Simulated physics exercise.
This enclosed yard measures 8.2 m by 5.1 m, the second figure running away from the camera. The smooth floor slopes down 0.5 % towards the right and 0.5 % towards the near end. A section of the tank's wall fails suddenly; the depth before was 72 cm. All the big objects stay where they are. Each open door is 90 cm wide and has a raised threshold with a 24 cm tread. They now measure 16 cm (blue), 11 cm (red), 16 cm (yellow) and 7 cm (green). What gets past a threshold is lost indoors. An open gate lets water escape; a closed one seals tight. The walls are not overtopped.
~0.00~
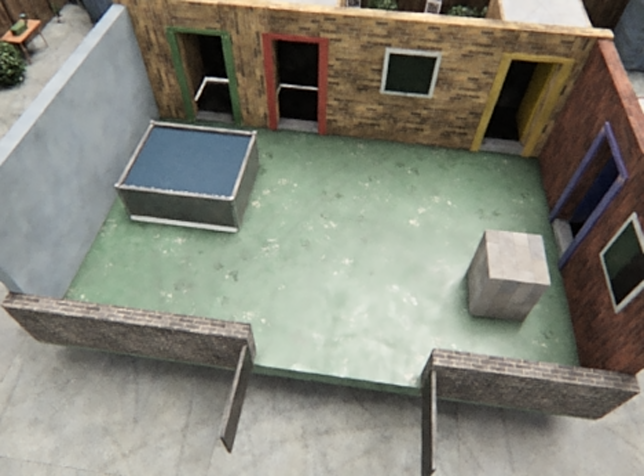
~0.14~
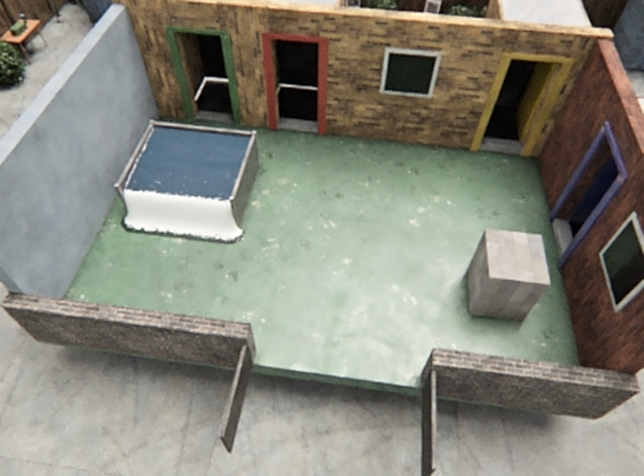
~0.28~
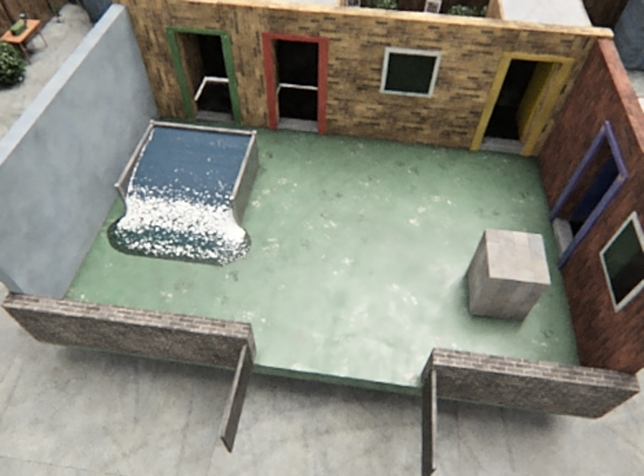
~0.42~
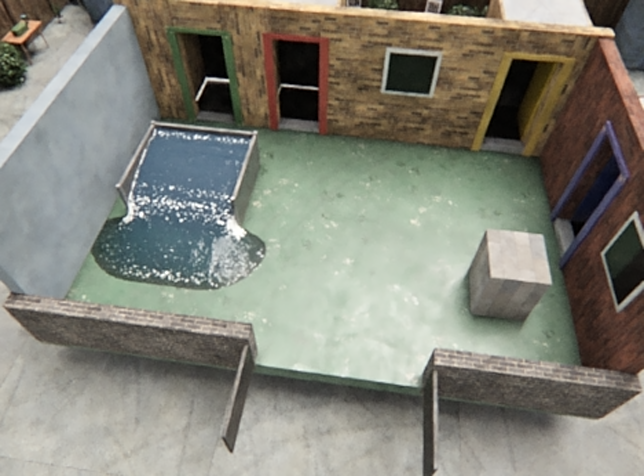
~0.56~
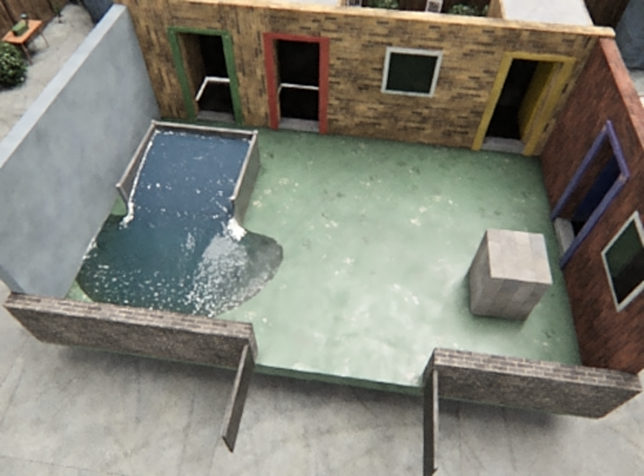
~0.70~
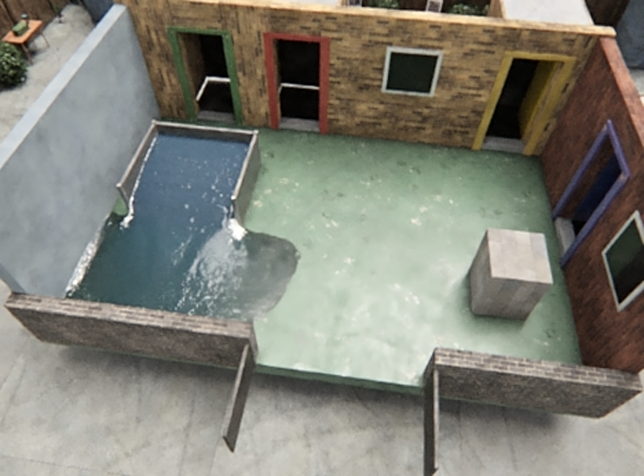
The video shows a walled yard with a green floor, where water pours out of the near side of a raised tank on the left and spreads across the floor towards the near wall, while a gray block stands at right.
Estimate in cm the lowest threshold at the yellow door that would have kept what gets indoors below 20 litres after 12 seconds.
It would have to be roughly 8.5 cm high.
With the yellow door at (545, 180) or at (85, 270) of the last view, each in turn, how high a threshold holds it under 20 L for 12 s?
Roughly 8.5 and 26 cm.
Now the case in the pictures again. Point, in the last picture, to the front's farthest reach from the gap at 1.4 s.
Around (315, 356).
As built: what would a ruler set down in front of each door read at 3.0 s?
Depths in cm: Blue 0, red 0, yellow 0, green 0.
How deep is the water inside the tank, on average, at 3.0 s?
About 12 cm.
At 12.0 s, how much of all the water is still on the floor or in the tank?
About 80 per cent.
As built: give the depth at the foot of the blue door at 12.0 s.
Some 7.5 cm.
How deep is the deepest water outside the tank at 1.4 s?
About 53 cm.
After 1.4 s water covers 20 % of the floor, deepest (53 cm) near (55, 320); it has not reached the yellow door.
After 3.0 s water covers 40 % of the floor, deepest (24 cm) near (55, 320); it has not reached the yellow door.
After 12.0 s water covers 95 % of the floor, deepest (10 cm) near (564, 297); 5 cm at the yellow door, 0 litres in over its 16 cm threshold.
At the yellow door as built, the water arrived by 5.6 s and peaked near 13 cm at 7.0 s.
Run again over the same 12 s with other heights there, 37 litres in over 7 cm, 13 litres over 9.5 cm. The limit of 20 litres is kept from about 8.5 cm up.
